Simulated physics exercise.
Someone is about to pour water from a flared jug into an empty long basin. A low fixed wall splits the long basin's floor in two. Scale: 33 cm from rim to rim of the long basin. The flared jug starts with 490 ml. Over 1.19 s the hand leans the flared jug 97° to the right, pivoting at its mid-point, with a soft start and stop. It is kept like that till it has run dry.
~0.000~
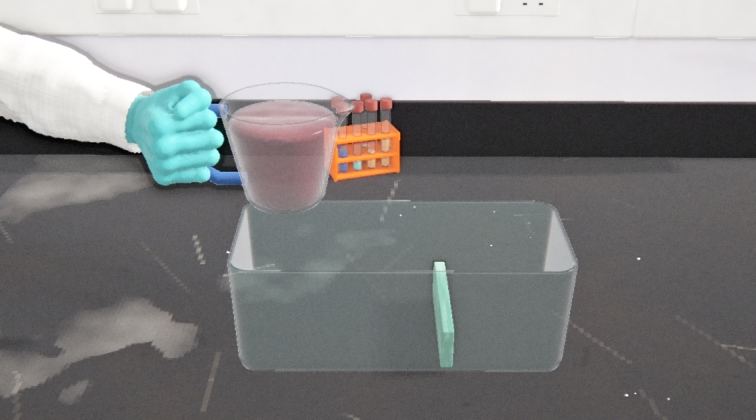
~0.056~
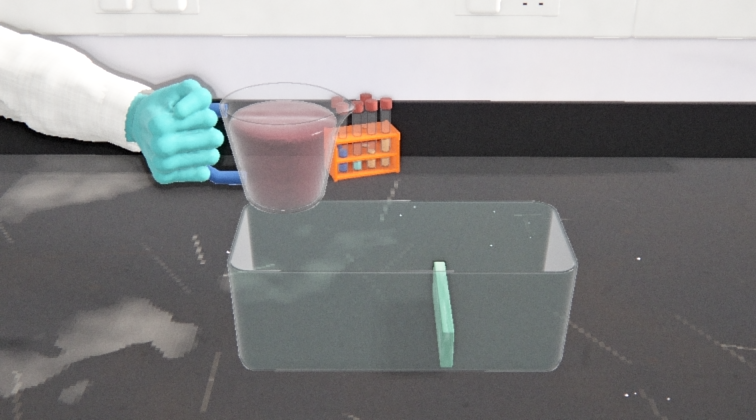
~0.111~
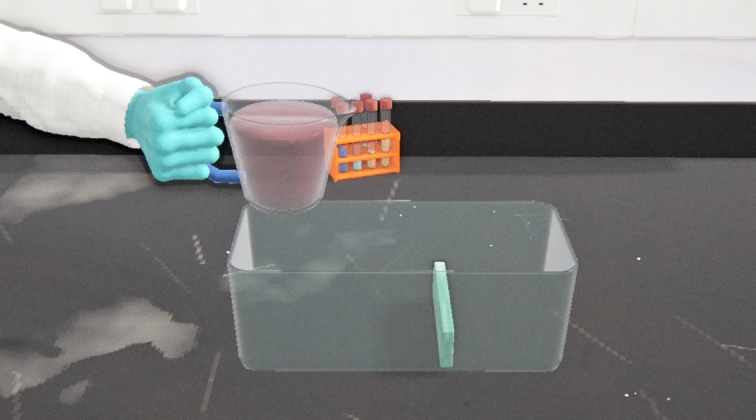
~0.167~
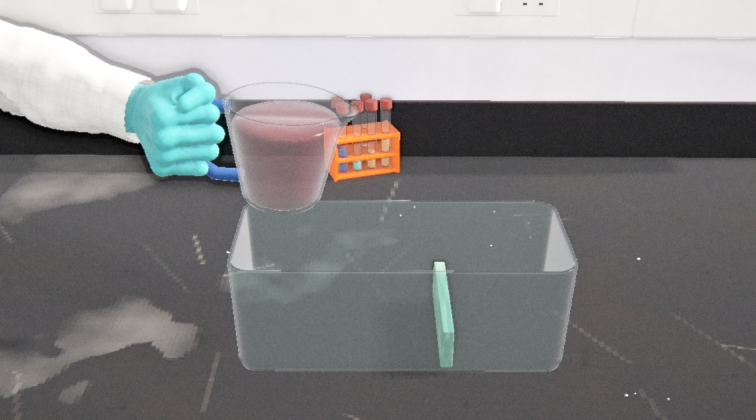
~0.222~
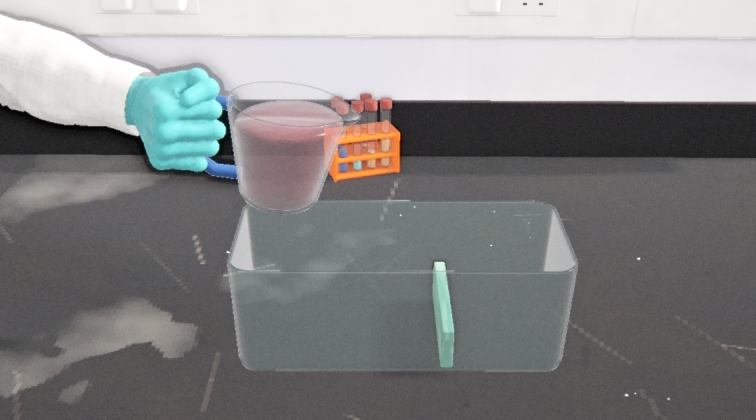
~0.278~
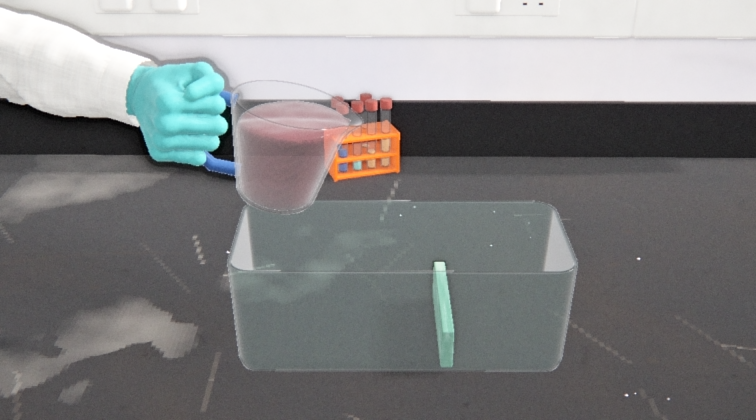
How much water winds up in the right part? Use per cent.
Roughly 4 per cent is past the wall.
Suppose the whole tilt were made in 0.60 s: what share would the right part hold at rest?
Then about 5 per cent.
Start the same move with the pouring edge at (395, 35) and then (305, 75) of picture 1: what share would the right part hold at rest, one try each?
In turn about 75 and 5 per cent.
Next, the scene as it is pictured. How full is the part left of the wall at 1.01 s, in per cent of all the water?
About 74 per cent.
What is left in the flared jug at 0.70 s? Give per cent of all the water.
Some 70 per cent.
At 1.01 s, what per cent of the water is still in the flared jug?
About 16 per cent.
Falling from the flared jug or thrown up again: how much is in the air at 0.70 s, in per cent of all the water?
Near 16 in a hundred.
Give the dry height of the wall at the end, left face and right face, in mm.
Some 26 mm on the left and 42 mm on the right.
After 0.70 s the tilt is 62° and 69 per cent is still to pour, 14 is left of the wall and 0 right of it.
After 1.01 s the tilt is 92° and 16 per cent is still to pour, 73 is left of the wall and 1 right of it.
After 1.34 s the tilt is 97° and 0 per cent is still to pour, 95 is left of the wall and 3 right of it.
After 1.69 s the tilt is 97° and 0 per cent is still to pour, 95 is left of the wall and 4 right of it.
In the end 95 per cent lies left of the wall, 4 right of it and 1 outside.
